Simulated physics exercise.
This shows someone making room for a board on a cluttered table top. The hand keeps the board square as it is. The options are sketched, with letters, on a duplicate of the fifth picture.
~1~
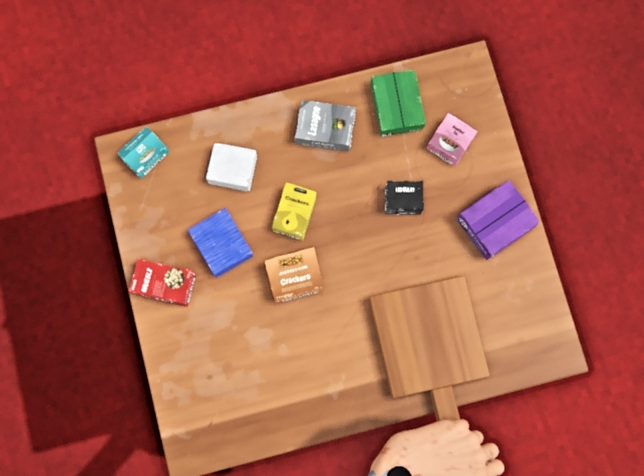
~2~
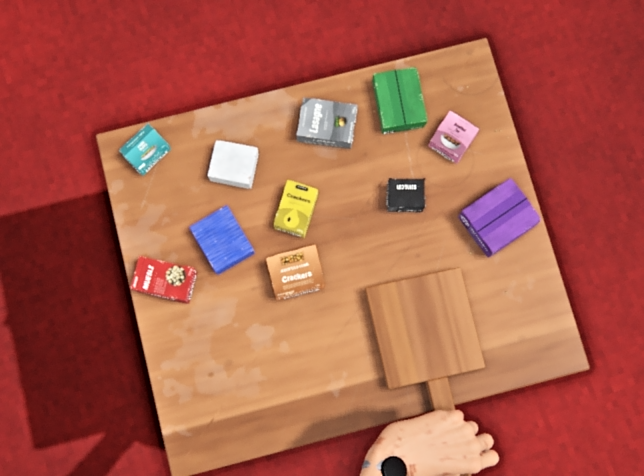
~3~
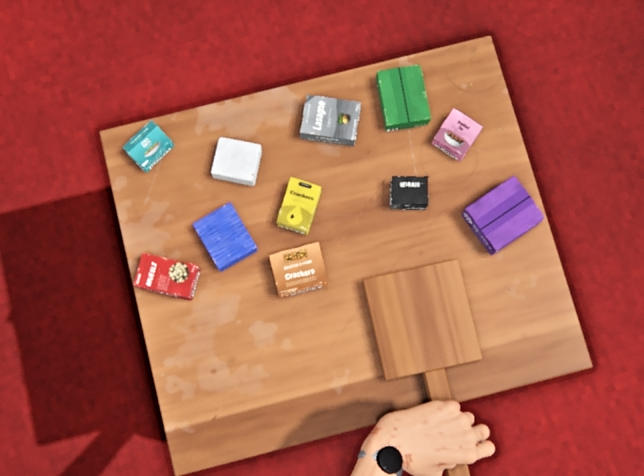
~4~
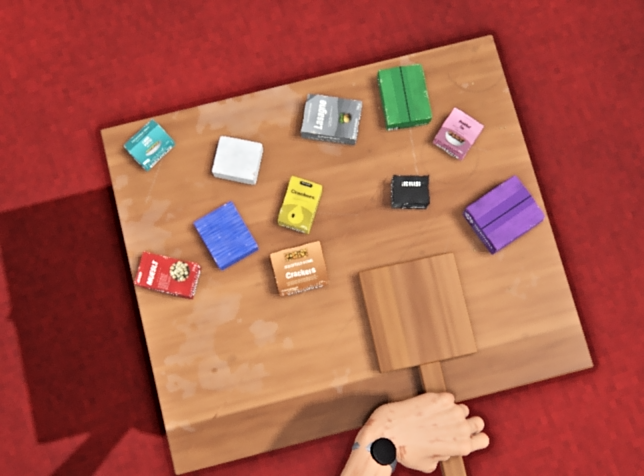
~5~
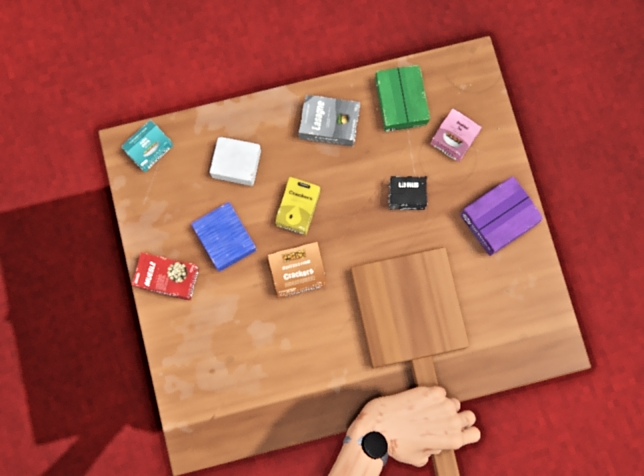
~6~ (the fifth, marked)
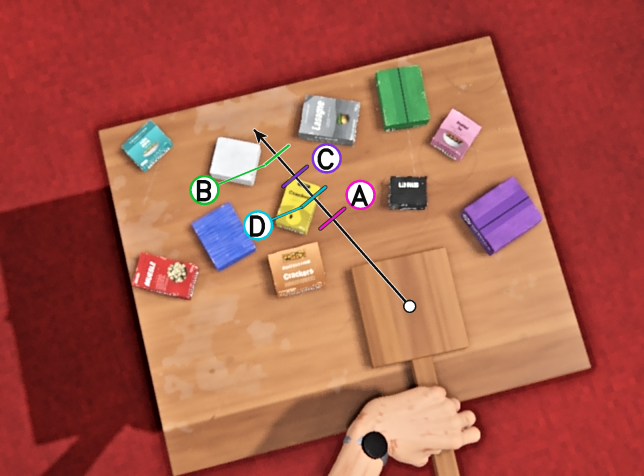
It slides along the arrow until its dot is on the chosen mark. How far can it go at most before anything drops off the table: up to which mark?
Mark B.
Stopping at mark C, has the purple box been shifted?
By then, no.
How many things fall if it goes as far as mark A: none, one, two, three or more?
In all, none.
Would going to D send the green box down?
No.
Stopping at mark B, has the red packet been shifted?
By then, no.
On the marked copy, A at (333, 219); B at (277, 155); C at (295, 176); D at (314, 197); the arrow from (410, 306) to (254, 130); the white dot at (410, 306).
Taking B. A third of the way, board (360, 253); yellow packet (291, 201); black box (406, 182).
Two thirds of the way, board (313, 199); white block (204, 147); yellow packet (240, 157).
When it is over, board (277, 158); grey packet (314, 82); turquoise box (125, 150); nothing has fallen.
As for the rest, A is safe but short; C is safe but short; D is safe but short.
